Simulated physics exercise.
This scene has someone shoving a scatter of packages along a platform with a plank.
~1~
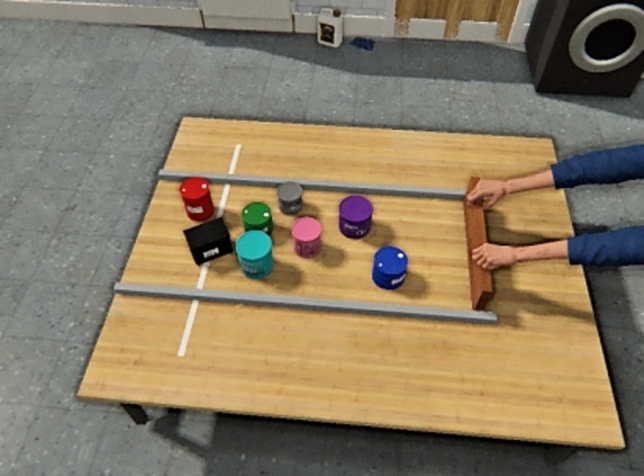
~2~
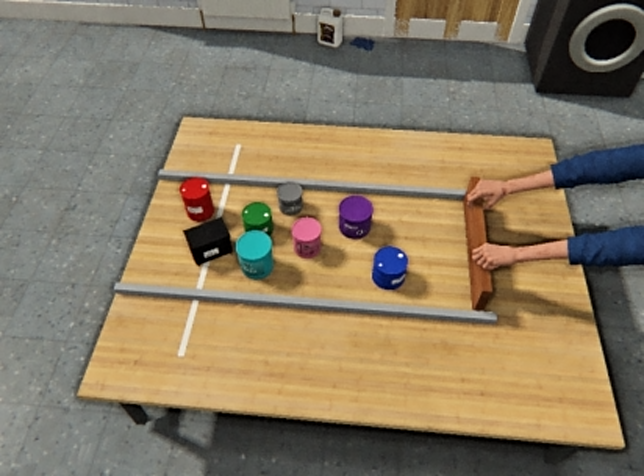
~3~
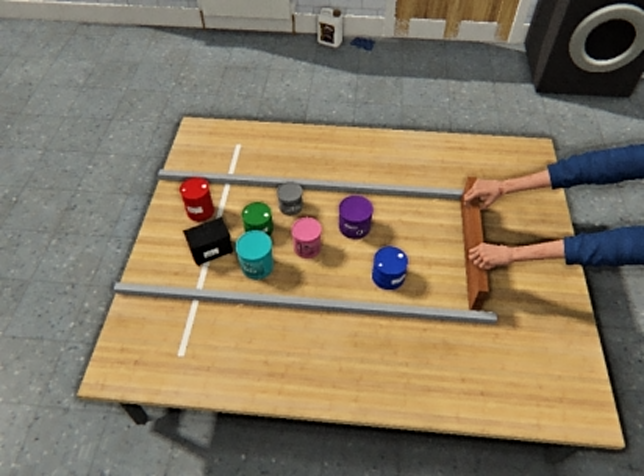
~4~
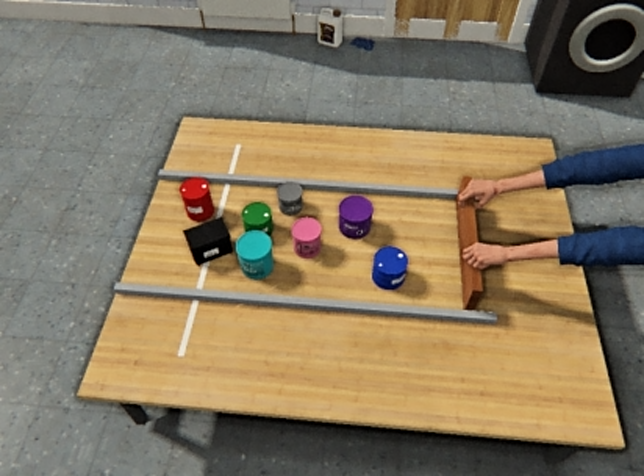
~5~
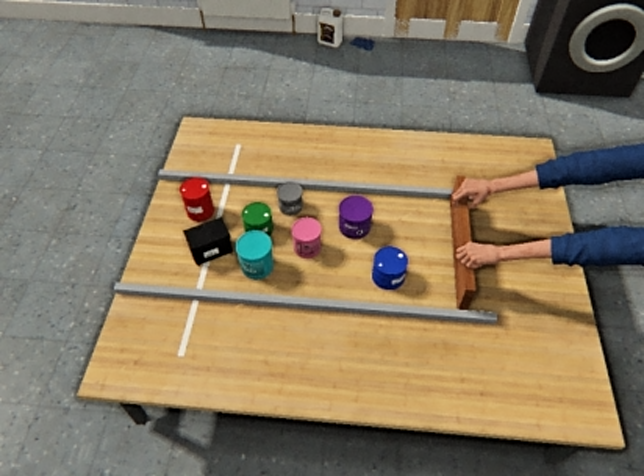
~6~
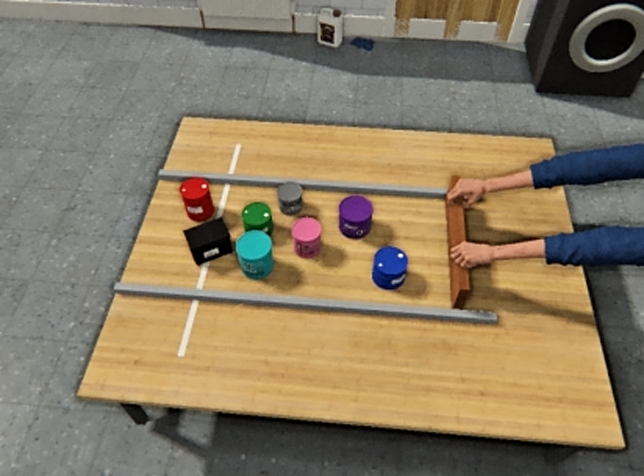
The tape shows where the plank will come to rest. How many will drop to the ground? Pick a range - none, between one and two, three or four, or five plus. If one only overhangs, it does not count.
Range: None.
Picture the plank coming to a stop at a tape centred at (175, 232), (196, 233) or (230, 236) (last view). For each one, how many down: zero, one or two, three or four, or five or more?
Result per tape, in order - three or four / one to two / no fall at all.
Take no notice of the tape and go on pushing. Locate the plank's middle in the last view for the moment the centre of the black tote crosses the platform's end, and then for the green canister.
The middle is at (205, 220) when it's the black tote, and at (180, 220) when it's the green canister.
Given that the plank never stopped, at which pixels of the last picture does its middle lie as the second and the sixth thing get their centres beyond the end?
About (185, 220), then about (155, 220).
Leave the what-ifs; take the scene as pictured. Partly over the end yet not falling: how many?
Count of overhanging things: 1.
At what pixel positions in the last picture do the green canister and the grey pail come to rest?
Near (174, 221) and (212, 186).
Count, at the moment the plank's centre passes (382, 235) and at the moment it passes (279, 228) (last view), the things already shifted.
Counting first: 1, next 7.
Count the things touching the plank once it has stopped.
The figure is 4.
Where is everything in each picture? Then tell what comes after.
The first picture shows red canister (198, 200); black tote (209, 242); green canister (258, 221); plank (476, 242); tape (214, 235).
The second picture shows black tote (209, 242); blue canister (390, 268).
The third picture shows green canister (258, 221); turquoise pail (256, 256).
The fourth picture shows red canister (198, 200); purple pail (355, 218).
The fifth picture shows black tote (209, 242); grey pail (290, 199).
The sixth picture shows red canister (198, 200); black tote (209, 242); green canister (258, 221); plank (456, 240); tape (214, 235).
Soon after, none off yet; red canister at rest near (198, 200); black tote at rest near (209, 242); green canister at rest near (258, 221).
At rest, the number that fall off is zero.
